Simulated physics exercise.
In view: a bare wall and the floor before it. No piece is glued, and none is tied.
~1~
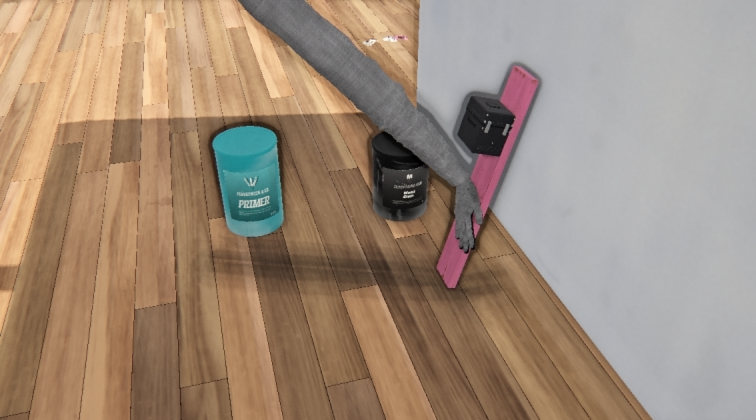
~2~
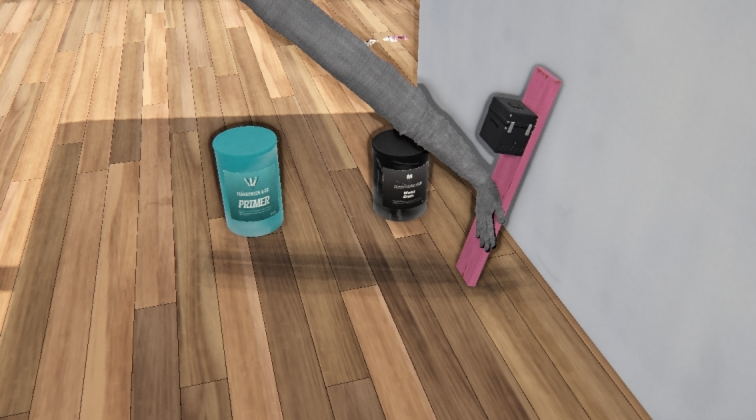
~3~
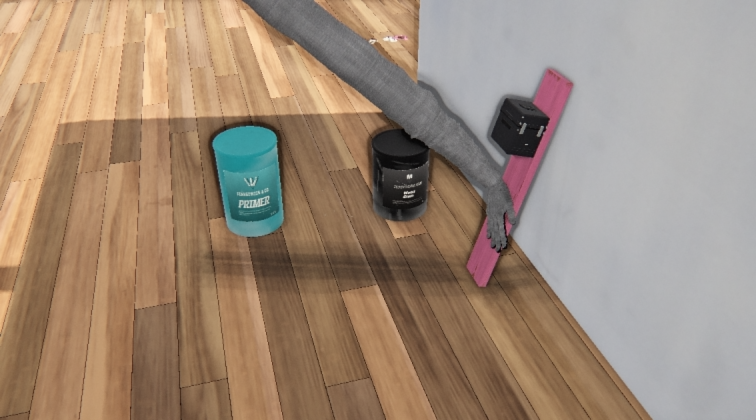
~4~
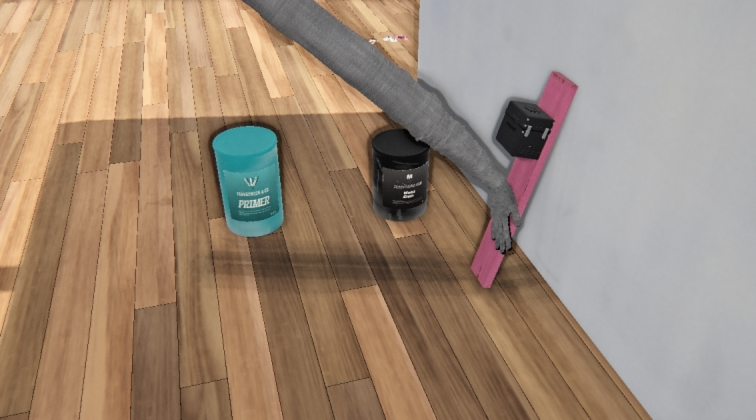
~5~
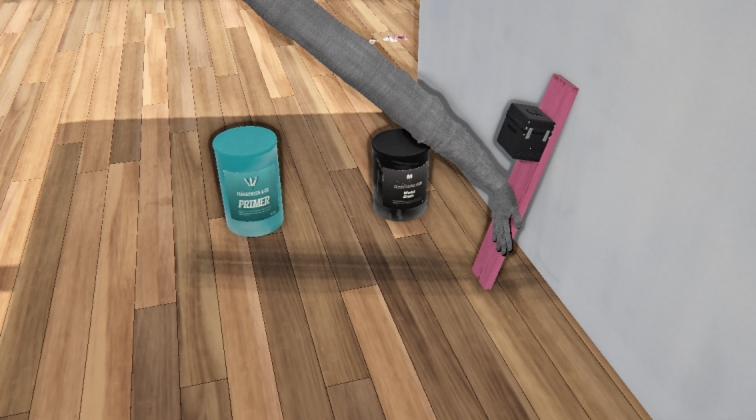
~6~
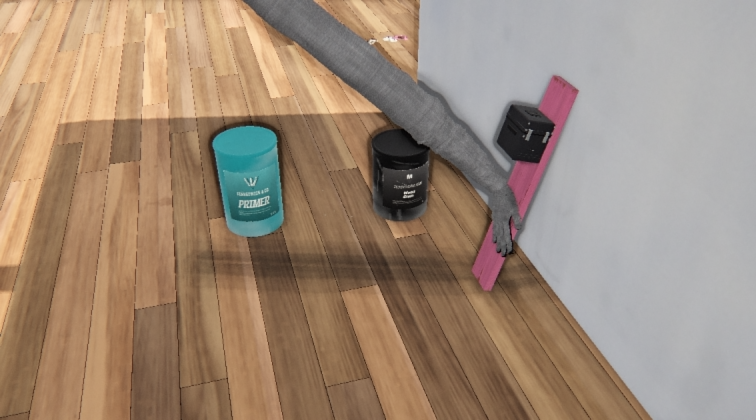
We see a gray arm move a pink plank, with a small black box against it, a short way right toward a bare wall, then keep a hand on the leaning plank while a teal pail and black pail stay still.
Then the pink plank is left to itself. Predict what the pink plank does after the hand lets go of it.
Prediction: It keeps leaning where it was set.
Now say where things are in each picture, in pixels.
In the first picture, on its way; pink plank (482, 184); black pail (400, 175).
In the second picture, on its way; pink plank (504, 184); black pail (400, 175).
In the third picture, on its way; pink plank (514, 185); black pail (400, 175).
In the fourth picture, on its way; pink plank (519, 186); black pail (400, 175).
In the fifth picture, propped up under the hand; pink plank (520, 189); black pail (400, 175).
In the sixth picture, propped up under the hand; pink plank (520, 190); black pail (400, 175).
Then, 0.30 s on from there, no change.
Then, 0.70 s on from there, pink plank resting near (520, 190).
In the end, all 3 unmoved. At the end, from the last picture's camera, pink plank near (520, 190). The plank remains leaning.
